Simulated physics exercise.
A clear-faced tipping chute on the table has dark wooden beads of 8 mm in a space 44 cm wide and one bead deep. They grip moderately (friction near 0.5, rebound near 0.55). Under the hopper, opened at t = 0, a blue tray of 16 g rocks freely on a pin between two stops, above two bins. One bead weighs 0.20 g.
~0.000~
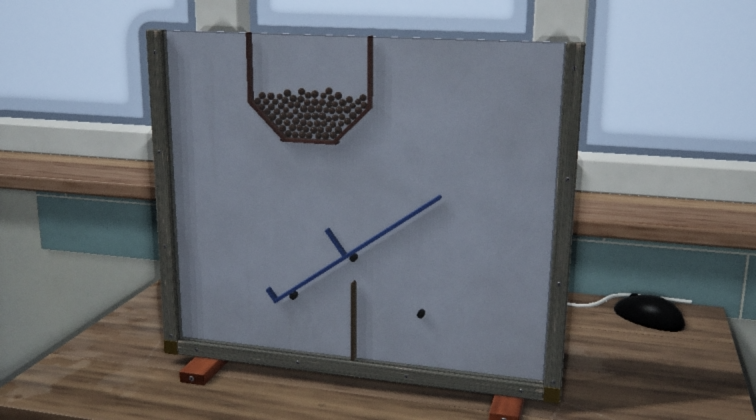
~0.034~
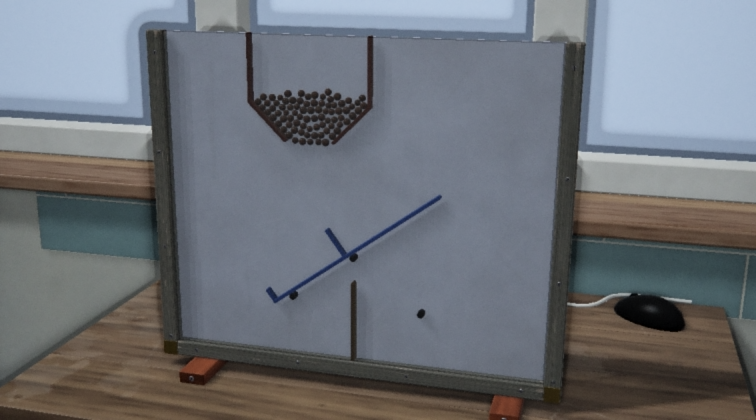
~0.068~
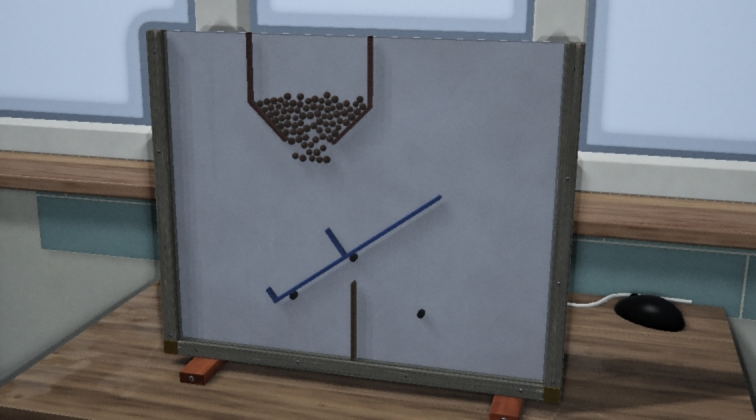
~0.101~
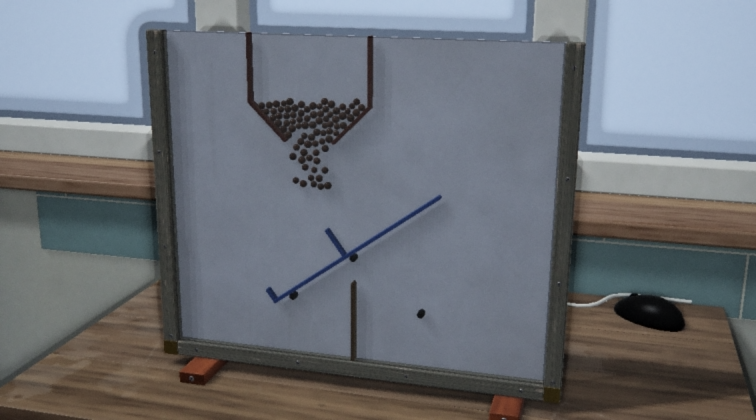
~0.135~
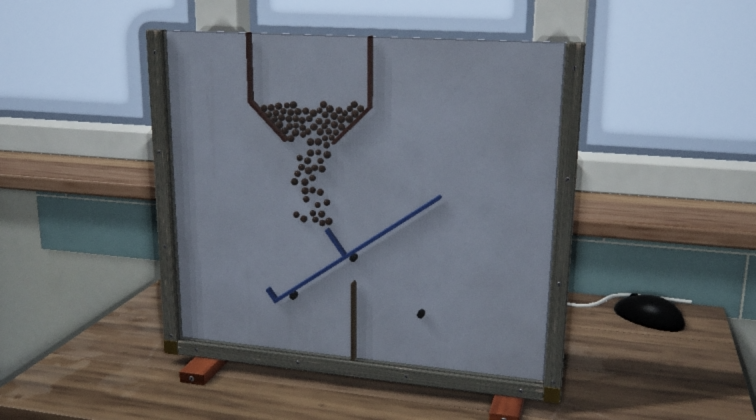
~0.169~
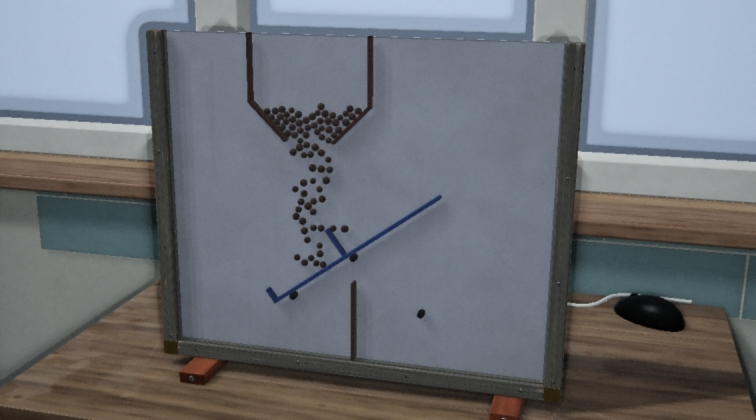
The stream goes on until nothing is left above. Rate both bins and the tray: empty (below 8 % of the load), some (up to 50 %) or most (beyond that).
Right bin empty. Left bin most. Tray some.
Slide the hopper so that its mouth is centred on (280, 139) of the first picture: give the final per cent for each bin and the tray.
Right bin: 0; left bin: 75; tray: 25.
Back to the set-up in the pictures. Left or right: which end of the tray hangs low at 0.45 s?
Its left end is down.
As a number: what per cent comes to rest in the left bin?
Some 65 per cent.
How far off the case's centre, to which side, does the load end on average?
About 12 cm to the left.
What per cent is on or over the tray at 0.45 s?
About 65 per cent.
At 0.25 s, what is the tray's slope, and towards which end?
Some 35° with the left end low.
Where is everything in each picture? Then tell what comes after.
Gate shut, about 80 beads in the hopper; its mouth (286, 139) to (334, 142); tray left end down 36°; its ends (276, 300) and (439, 198), top of its upright wall (328, 230); pivot (354, 258); stops (294, 296) and (421, 314); a lip at the left end, in the first frame.
In the second frame, 5 out; bottom bead (303, 141); tray left end down 36°.
In the third frame, 11 out; bottom bead (319, 160); tray left end down 36°.
In the fourth frame, 21 out; bottom bead (321, 186); tray left end down 36°.
In the fifth frame, 30 out; bottom bead (322, 223); tray left end down 36°.
In the sixth frame, 39 out; bottom bead (323, 265); tray left end down 36°; its ends (276, 300) and (439, 198), top of its upright wall (328, 230).
After 0.25 s 70 % have left the hopper; tray left end down 36°; on or over it 65 %, past it to the left 0 %, to the right 0 %.
After 0.45 s 100 % have left the hopper; tray left end down 36°; on or over it 65 %, past it to the left 35 %, to the right 0 %.
After 0.80 s 100 % have left the hopper; tray left end down 36°; on or over it 35 %, past it to the left 65 %, to the right 0 %.
Settled by 1.7 s, right bin 0 %, left bin 65 %, tray 35 %; tray left end down 36°.
